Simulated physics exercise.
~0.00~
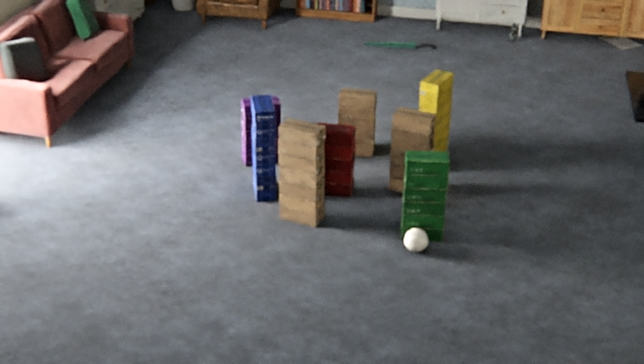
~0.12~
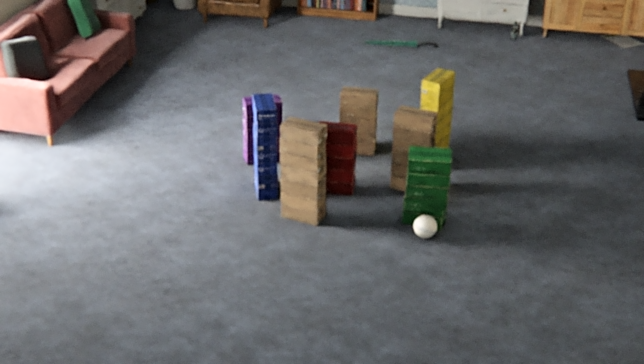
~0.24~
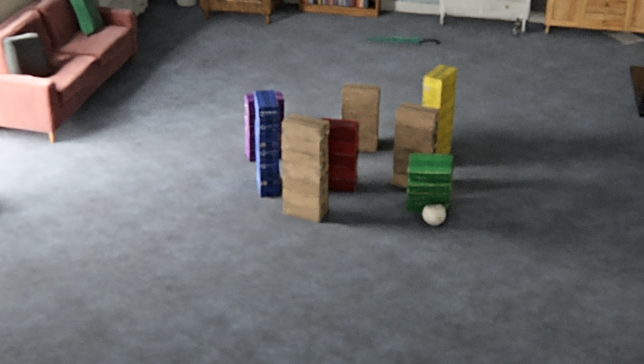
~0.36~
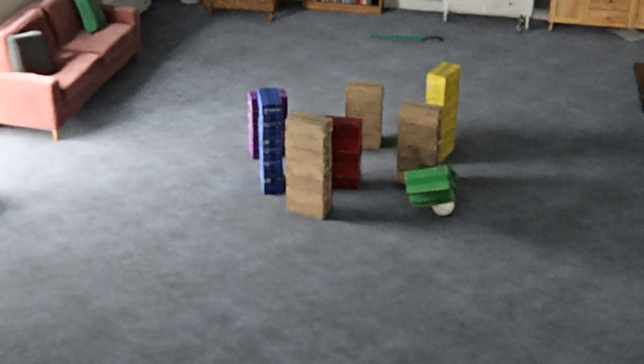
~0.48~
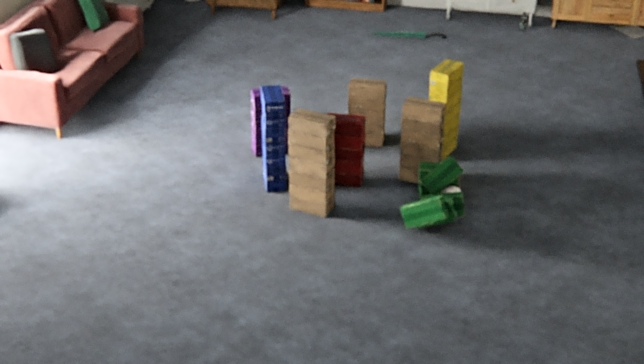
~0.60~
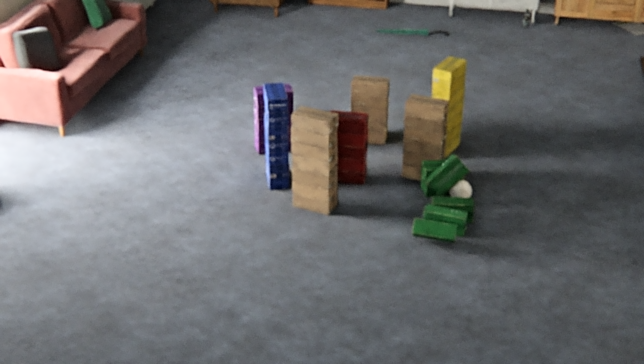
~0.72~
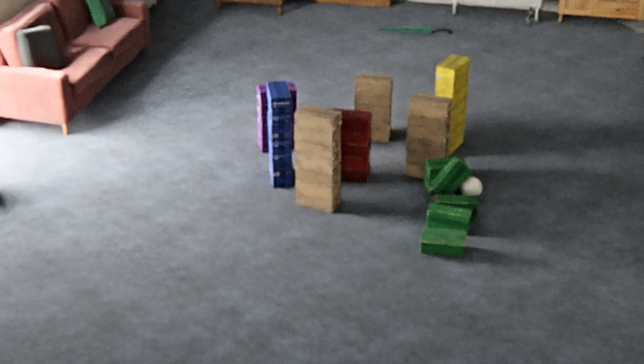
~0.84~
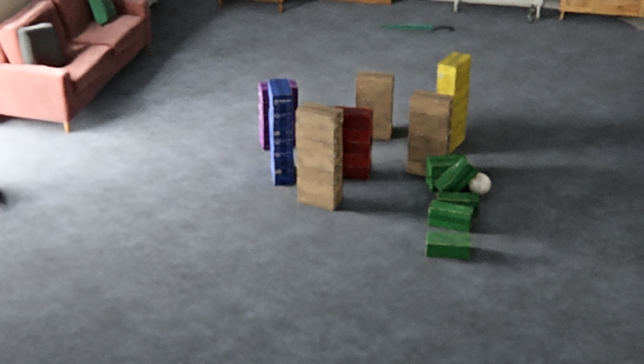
A white ball rolls into the foot of a green column of boxes standing at the front right of a group of towers on a grey carpet, seen from above in a room with a pink sofa at the upper left. Blue, purple, red, yellow and brown columns stand close by. The green column drops and tilts toward the viewer as its lower part is knocked back. Its upper boxes tumble forward over the ball and land in a line, the top one ending upside down. The ball rolls slowly off to the right, while the other towers stay standing.
